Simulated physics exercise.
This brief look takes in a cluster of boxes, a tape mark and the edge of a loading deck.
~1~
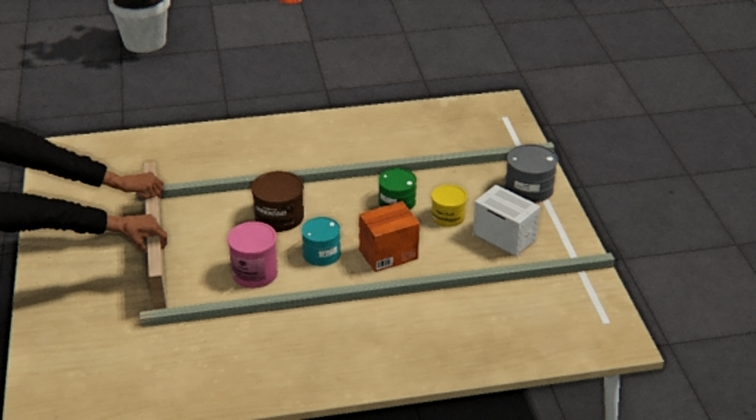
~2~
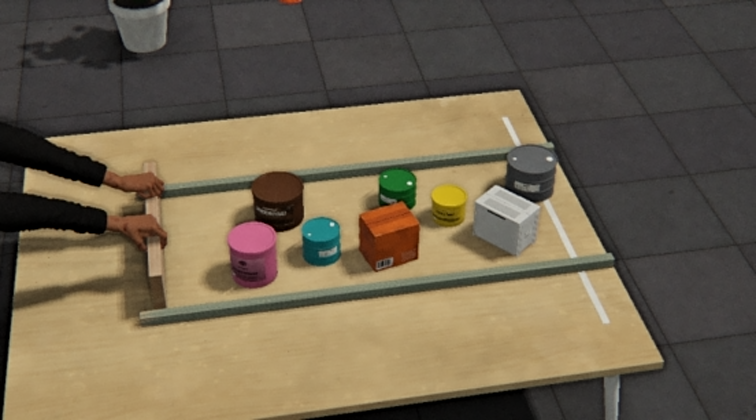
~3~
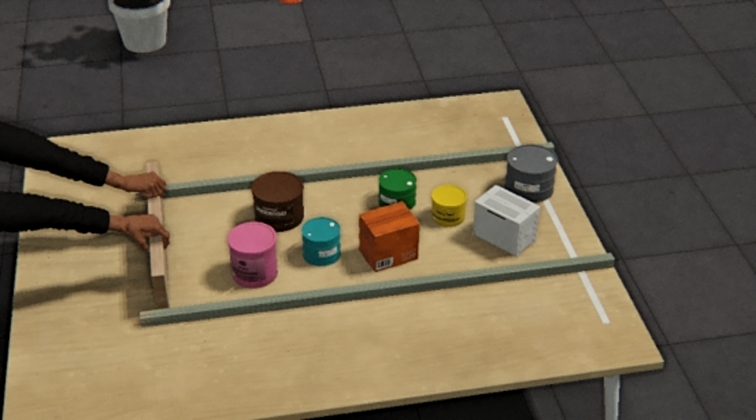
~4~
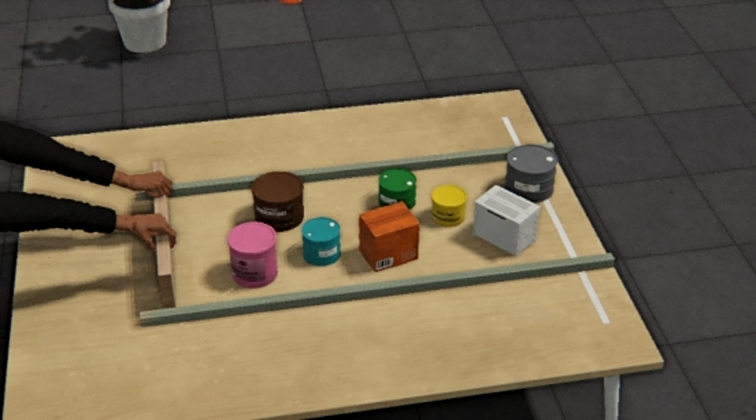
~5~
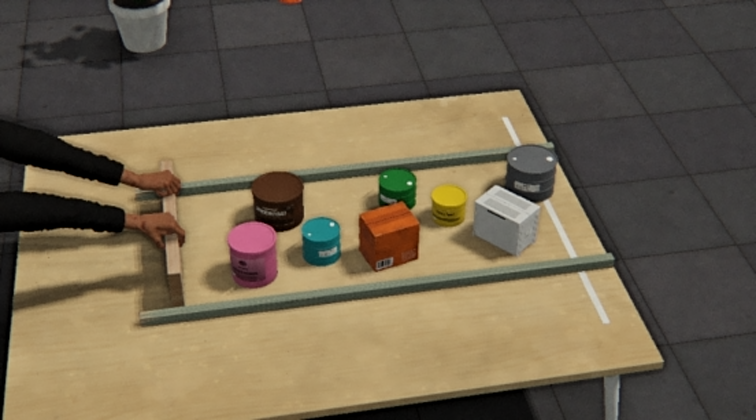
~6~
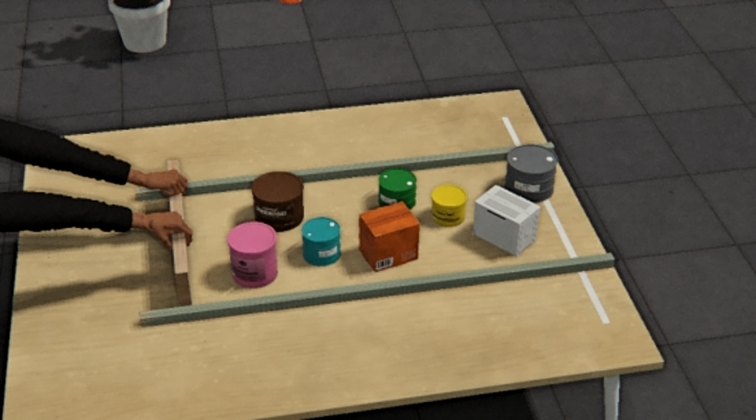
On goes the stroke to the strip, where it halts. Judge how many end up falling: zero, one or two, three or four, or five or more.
Five at the least fall.
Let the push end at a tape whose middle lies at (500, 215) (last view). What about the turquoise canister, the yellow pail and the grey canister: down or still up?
The turquoise canister stays put, the yellow pail stays put, the grey canister is gone.
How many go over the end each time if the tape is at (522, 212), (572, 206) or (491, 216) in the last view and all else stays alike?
Going through each try, you'd get 3, 8 and 2.
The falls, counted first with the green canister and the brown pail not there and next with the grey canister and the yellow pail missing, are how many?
The number fallen is 3, and in the other try 3.
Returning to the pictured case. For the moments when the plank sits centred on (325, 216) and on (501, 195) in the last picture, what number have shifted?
First 4, then 8.
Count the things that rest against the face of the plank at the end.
That comes to 3.
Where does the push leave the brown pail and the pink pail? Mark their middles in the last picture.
(563, 169) and (591, 225).
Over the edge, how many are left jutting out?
3.
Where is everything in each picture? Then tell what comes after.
In the first frame, grey canister (531, 173); white tote (506, 222); yellow pail (449, 206); plank (155, 235); tape (550, 209).
In the second frame, white tote (506, 222); green canister (397, 191).
In the third frame, yellow pail (449, 206); brown pail (278, 202).
In the fourth frame, grey canister (531, 174); plank (164, 234).
In the fifth frame, white tote (506, 222); orange box (389, 237).
In the sixth frame, grey canister (531, 174); white tote (506, 222); yellow pail (449, 206); plank (179, 233); tape (550, 209).
A little later, none off yet; grey canister at rest near (531, 174); white tote at rest near (506, 222); yellow pail at rest near (449, 206).
When it is over, the number that fall off is five or more; down, orange box, green canister, yellow pail, white tote and grey canister.
